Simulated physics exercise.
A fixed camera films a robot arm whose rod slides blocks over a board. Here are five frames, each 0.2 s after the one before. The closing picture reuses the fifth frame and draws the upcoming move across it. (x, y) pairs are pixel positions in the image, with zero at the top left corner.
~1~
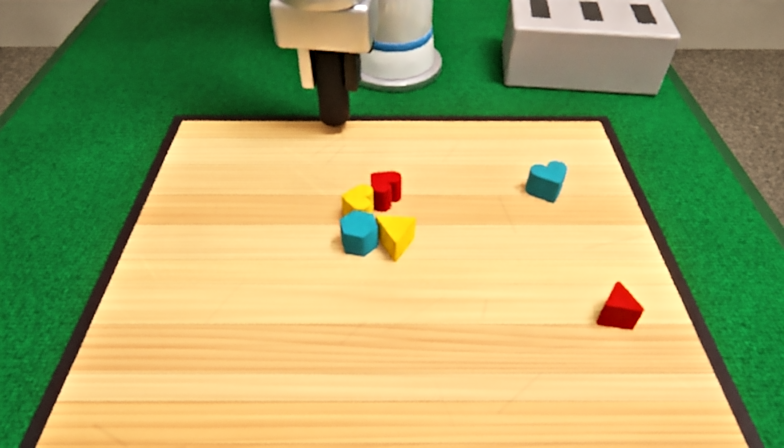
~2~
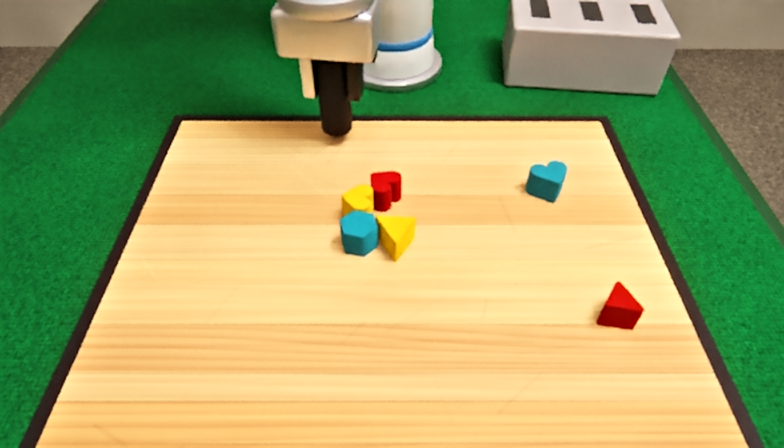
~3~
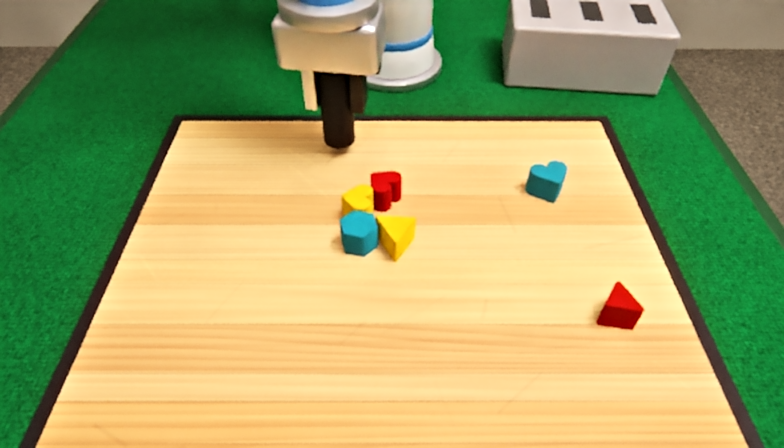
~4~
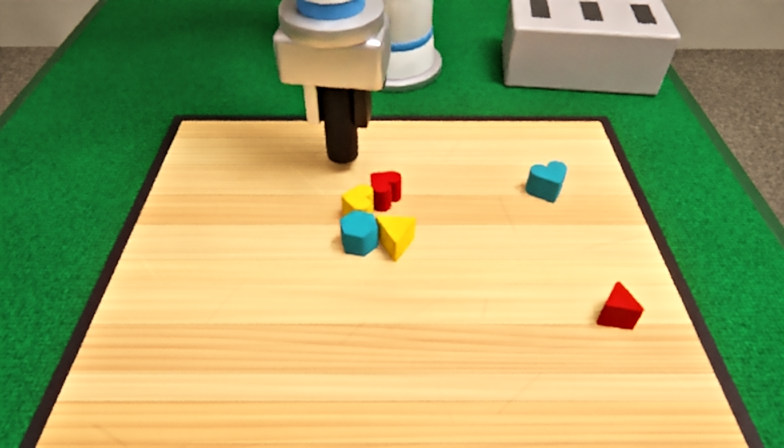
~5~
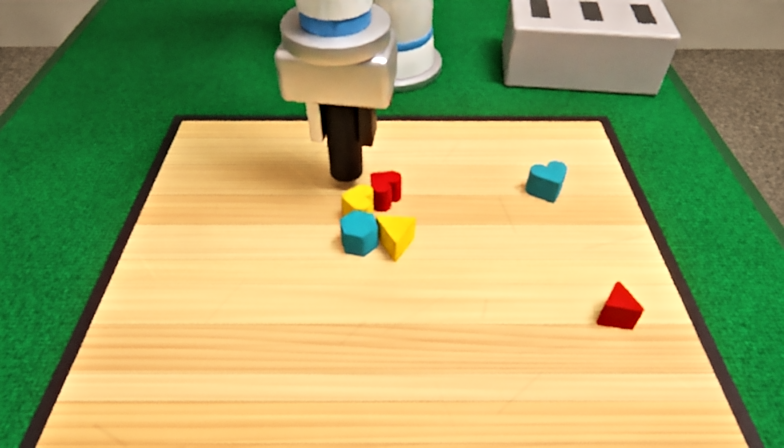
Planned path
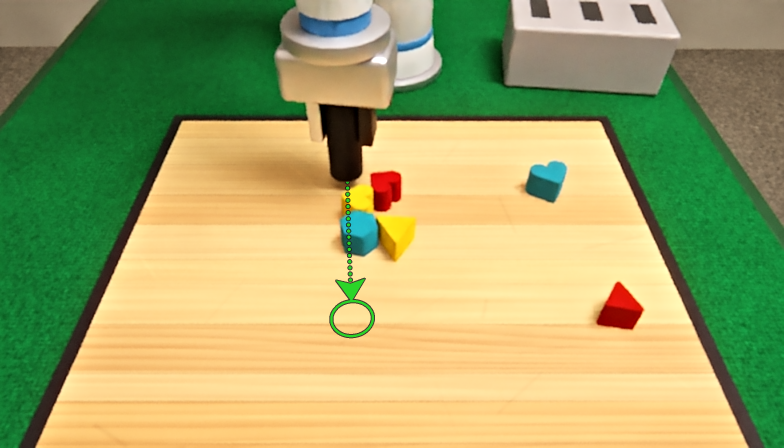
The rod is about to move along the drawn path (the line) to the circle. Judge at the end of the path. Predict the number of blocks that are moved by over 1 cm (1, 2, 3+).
Moved: More than two.
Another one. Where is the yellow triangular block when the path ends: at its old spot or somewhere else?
The yellow triangular block will not stay where it is.
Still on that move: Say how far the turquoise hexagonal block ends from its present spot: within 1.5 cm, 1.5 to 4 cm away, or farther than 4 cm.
The answer will be the long band, over 4 cm.
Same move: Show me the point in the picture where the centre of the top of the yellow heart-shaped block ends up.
The centre of its top will be at (383, 241).
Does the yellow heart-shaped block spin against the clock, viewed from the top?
Yes - that is the case.
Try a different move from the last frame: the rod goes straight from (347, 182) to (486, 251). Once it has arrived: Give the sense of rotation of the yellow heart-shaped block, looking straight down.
Turns clockwise.
Drawn move, from (347, 182) to (352, 318).
What follows on the original path. One third of the way, rod (348, 211); turquoise hexagonal block (360, 245), turned 20° clockwise; yellow heart-shaped block (368, 219), turned 15° anticlockwise.
Two thirds of the way, rod (349, 255); turquoise hexagonal block (366, 273), turned 30° clockwise; yellow heart-shaped block (383, 241), turned 70° anticlockwise; yellow triangular block (412, 231).
At the end, rod (351, 308); turquoise hexagonal block (391, 313), turned 45° anticlockwise; yellow heart-shaped block (383, 241), turned 75° anticlockwise; red heart-shaped block still; yellow triangular block (412, 231).
